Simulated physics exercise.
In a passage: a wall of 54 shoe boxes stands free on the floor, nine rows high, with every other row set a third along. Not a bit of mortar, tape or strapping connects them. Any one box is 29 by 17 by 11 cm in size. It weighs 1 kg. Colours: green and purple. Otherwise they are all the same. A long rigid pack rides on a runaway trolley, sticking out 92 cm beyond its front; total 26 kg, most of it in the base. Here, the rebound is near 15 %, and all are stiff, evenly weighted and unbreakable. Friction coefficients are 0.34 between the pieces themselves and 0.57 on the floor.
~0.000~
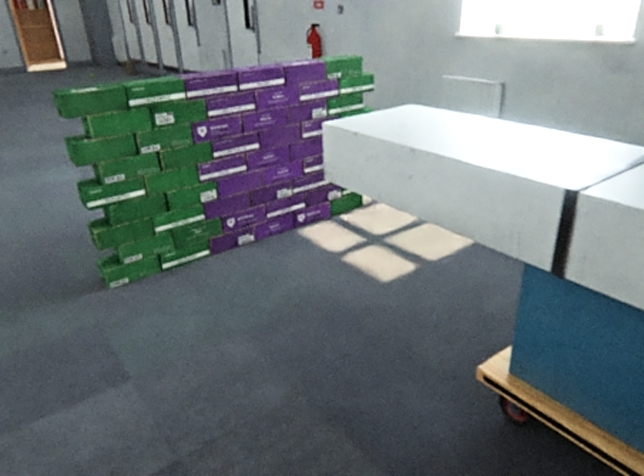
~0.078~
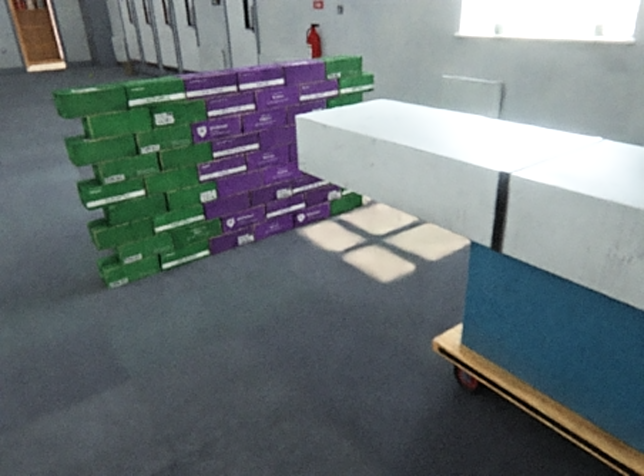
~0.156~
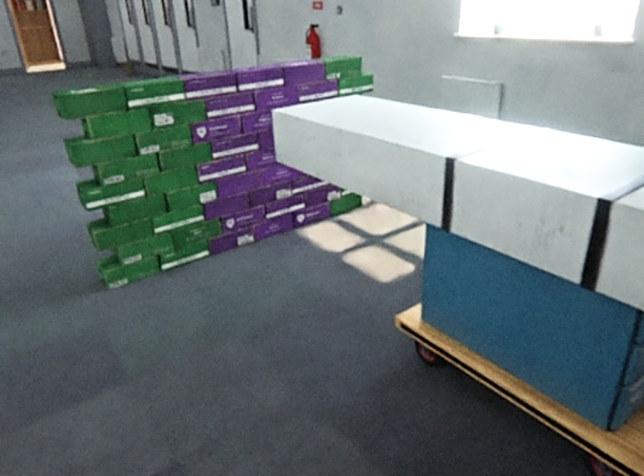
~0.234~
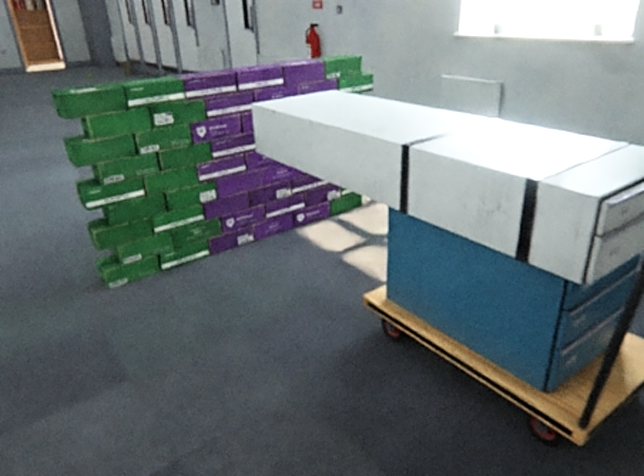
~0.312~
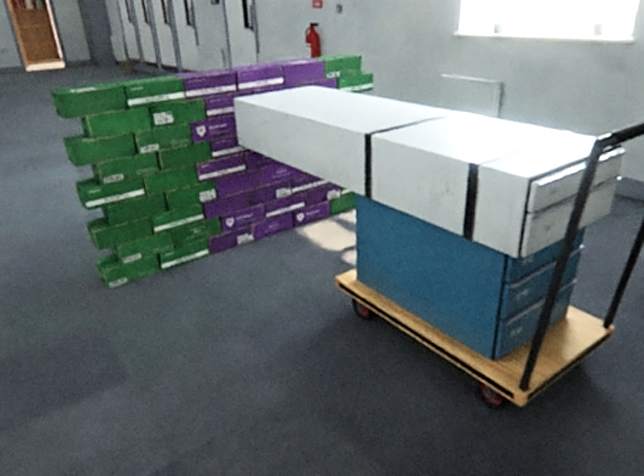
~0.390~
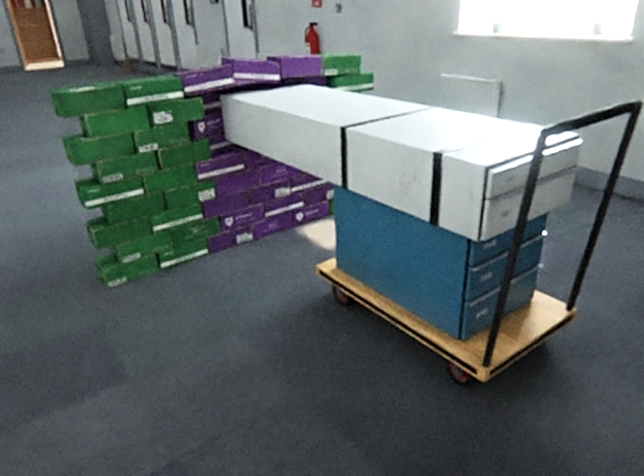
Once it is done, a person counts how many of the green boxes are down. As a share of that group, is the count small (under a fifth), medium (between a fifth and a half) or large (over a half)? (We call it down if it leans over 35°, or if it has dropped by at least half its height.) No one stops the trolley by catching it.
It is small.
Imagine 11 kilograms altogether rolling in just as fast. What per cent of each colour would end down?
Green 10, purple 40 %.
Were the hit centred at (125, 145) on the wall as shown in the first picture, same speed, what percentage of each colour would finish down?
That would leave green at 40 % and purple at 0 %.
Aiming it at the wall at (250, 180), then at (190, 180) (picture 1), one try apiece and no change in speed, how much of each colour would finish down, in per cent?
For green it's 0 then 50 per cent, for purple 20 then 20 per cent.
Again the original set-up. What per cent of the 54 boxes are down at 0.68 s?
By then 15 %.
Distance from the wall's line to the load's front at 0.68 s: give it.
Roughly 65 cm past it.
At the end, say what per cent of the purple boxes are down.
For purple, it's 30 per cent down at the end.
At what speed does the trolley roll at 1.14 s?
The trolley is doing roughly 0.3 m/s at that moment.
After 0.48 s, load 29 cm past the wall's line, still rolling; none of the 27 green boxes down (1 of 54 in all colours); top green box shifted 10 mm; top purple box shifted 43 mm.
After 0.68 s, load 63 cm past the wall's line, still rolling; none of the 27 green boxes down (9 of 54 in all colours); top green box shifted 15 mm; top purple box 22 mm lower.
After 0.94 s, load 1.01 m past the wall's line, still rolling; none of the 27 green boxes down (9 of 54 in all colours); top green box shifted 14 mm; top purple box 22 mm lower.
After 1.14 s, load 1.12 m past the wall's line, still rolling; none of the 27 green boxes down (9 of 54 in all colours); top green box shifted 32 mm; top purple box 22 mm lower.
At rest (1.7 s), load 1.13 m past the wall's line, stopped; none of the 27 green boxes down (9 of 54 in all colours); top green box shifted 37 mm; top purple box 22 mm lower. That is 0 per cent. As the last picture would show them, middles, top green box near (147, 90), top purple box near (229, 65).
